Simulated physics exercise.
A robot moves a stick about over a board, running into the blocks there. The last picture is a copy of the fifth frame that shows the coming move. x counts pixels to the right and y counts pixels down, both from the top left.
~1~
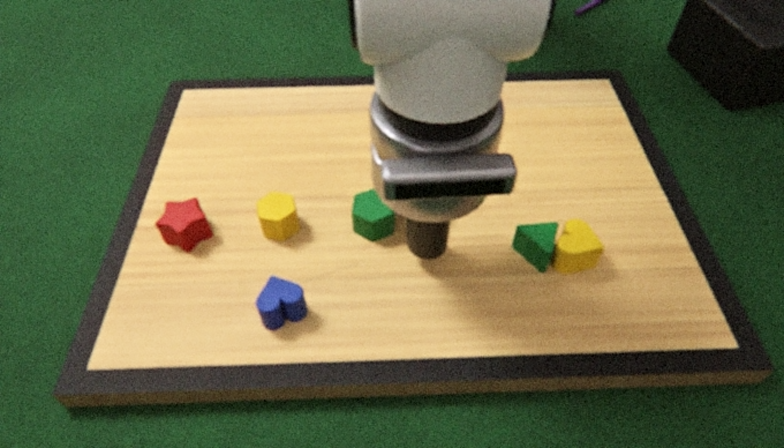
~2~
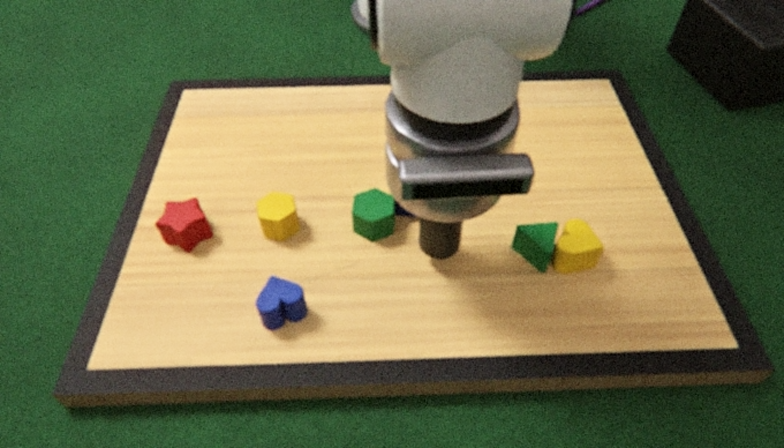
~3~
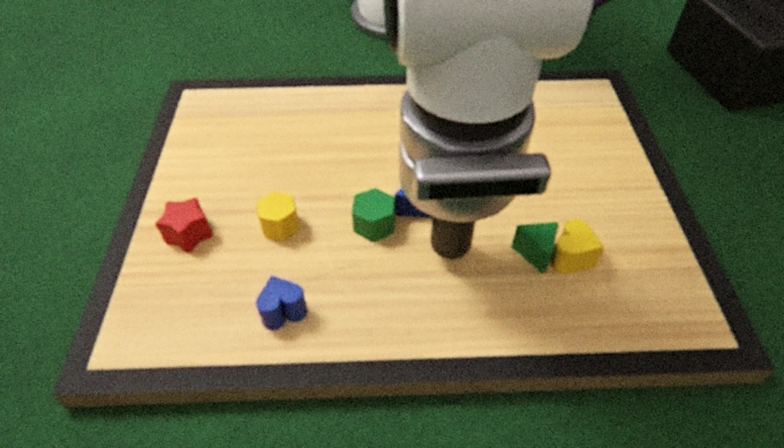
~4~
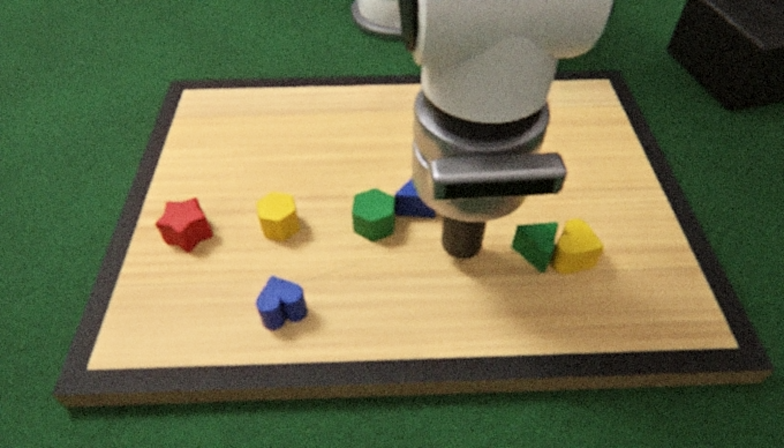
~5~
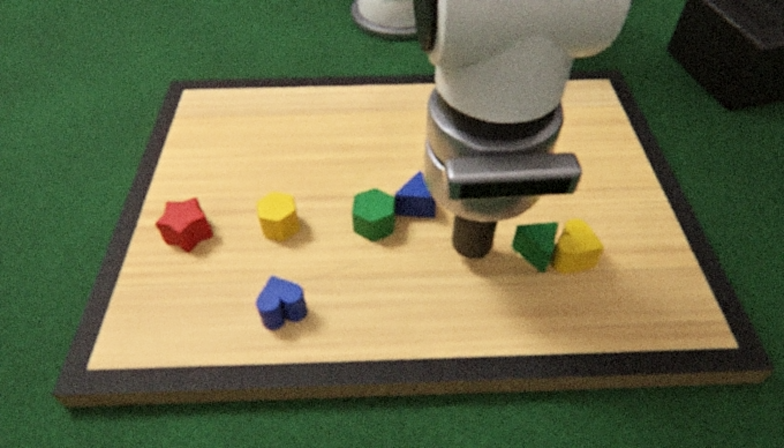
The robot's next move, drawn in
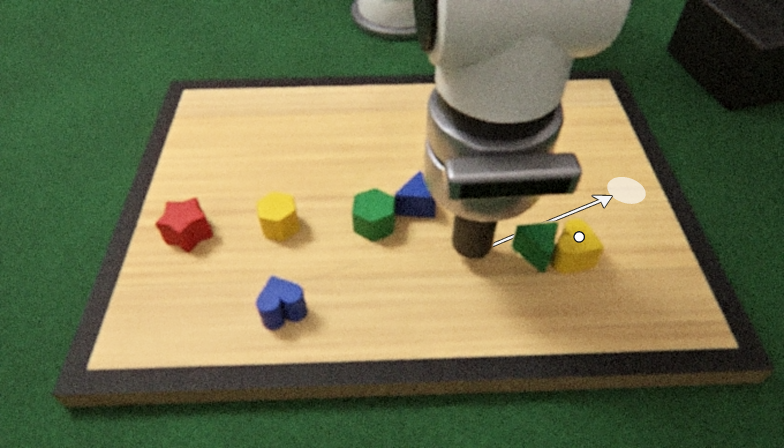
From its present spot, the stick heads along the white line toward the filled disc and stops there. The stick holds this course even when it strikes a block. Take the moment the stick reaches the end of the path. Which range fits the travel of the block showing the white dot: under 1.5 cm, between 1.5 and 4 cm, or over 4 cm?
That block covers between 1.5 and 4 cm.
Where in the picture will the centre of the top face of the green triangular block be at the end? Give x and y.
Located at (592, 218).
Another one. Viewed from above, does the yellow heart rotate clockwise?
Yes, it checks out.
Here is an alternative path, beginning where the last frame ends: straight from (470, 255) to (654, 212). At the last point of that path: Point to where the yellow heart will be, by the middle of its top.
The top centre is at (614, 250).
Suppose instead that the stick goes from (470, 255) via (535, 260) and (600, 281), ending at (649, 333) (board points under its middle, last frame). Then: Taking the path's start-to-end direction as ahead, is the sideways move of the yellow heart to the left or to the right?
Measured against the direction from start to end, the yellow heart shifts toward the left-hand side.
Drawn move, straight from (470, 255) to (626, 190); the dot is on the yellow heart.
The first path, step by step. One third of the way, stick at (528, 221); green triangular block at (569, 228), turned 40° clockwise; yellow heart at (600, 245), turned 30° clockwise.
Two thirds of the way, stick at (582, 199); green triangular block at (592, 218), turned 105° clockwise; yellow heart at (606, 250), turned 50° clockwise.
At the end, stick at (631, 179); blue triangular block still; green triangular block at (592, 218), turned 105° clockwise; yellow heart at (606, 250), turned 50° clockwise.
